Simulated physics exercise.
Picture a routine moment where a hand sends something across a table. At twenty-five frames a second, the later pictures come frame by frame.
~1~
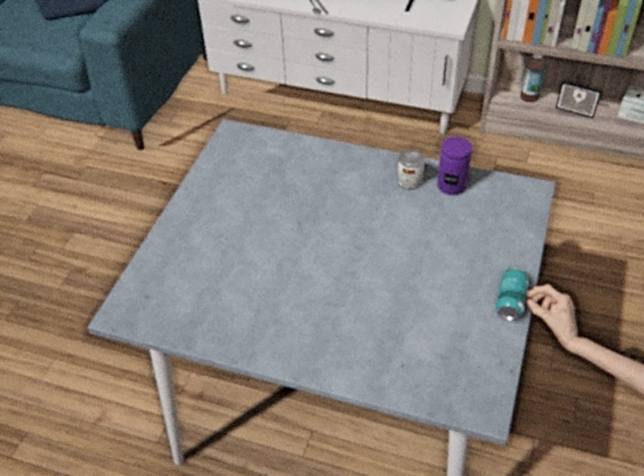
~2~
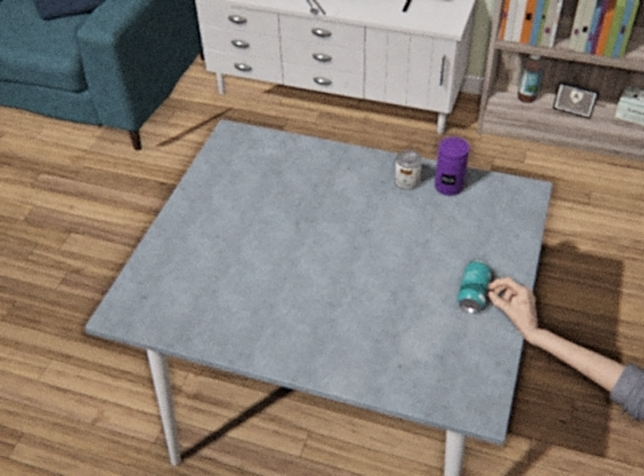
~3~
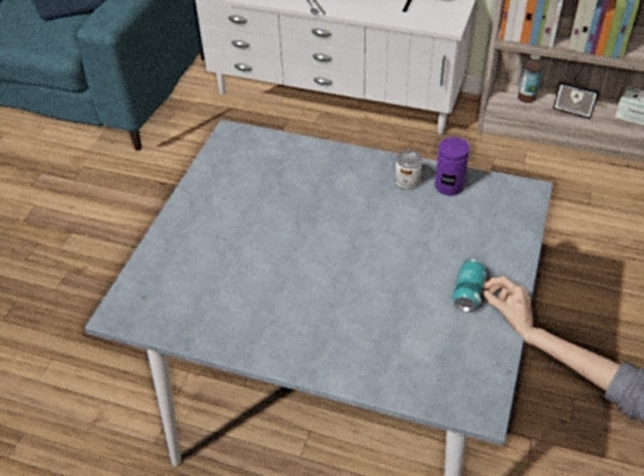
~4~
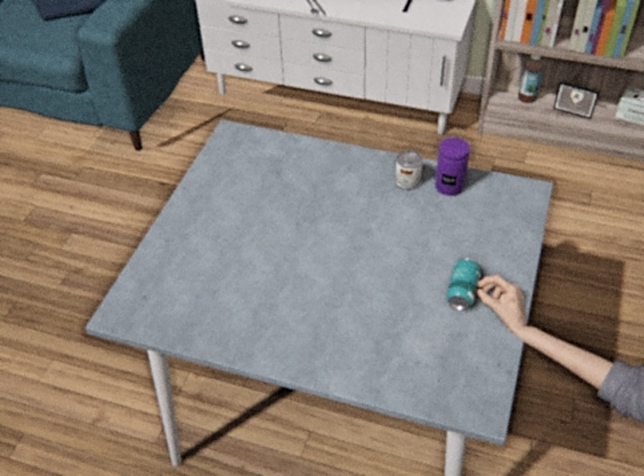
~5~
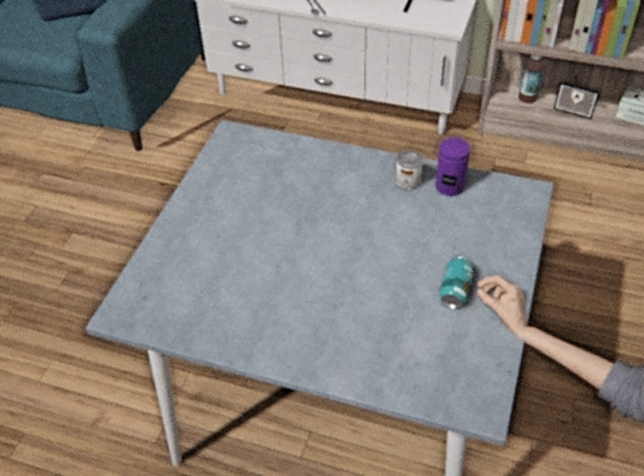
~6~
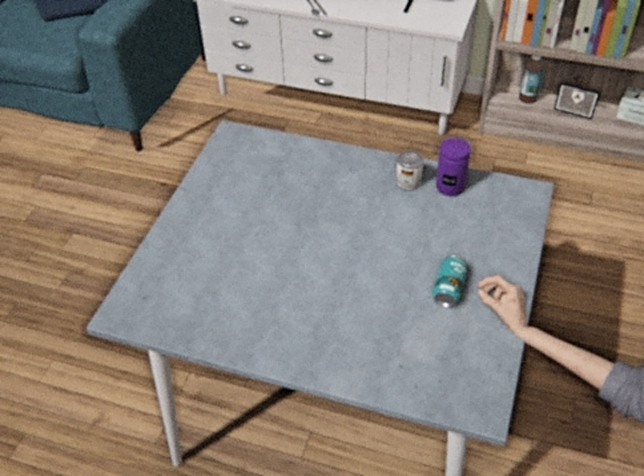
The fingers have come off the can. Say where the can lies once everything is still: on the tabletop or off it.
It is safe on the table.
Then, 0.20 s after the last picture, turquoise can rolled well along near (419, 274).
Then, 0.50 s after the last picture, turquoise can rolled well along near (387, 267).
At rest, moved from the start, turquoise can. Seen from the same camera at the end, turquoise can near (367, 262).
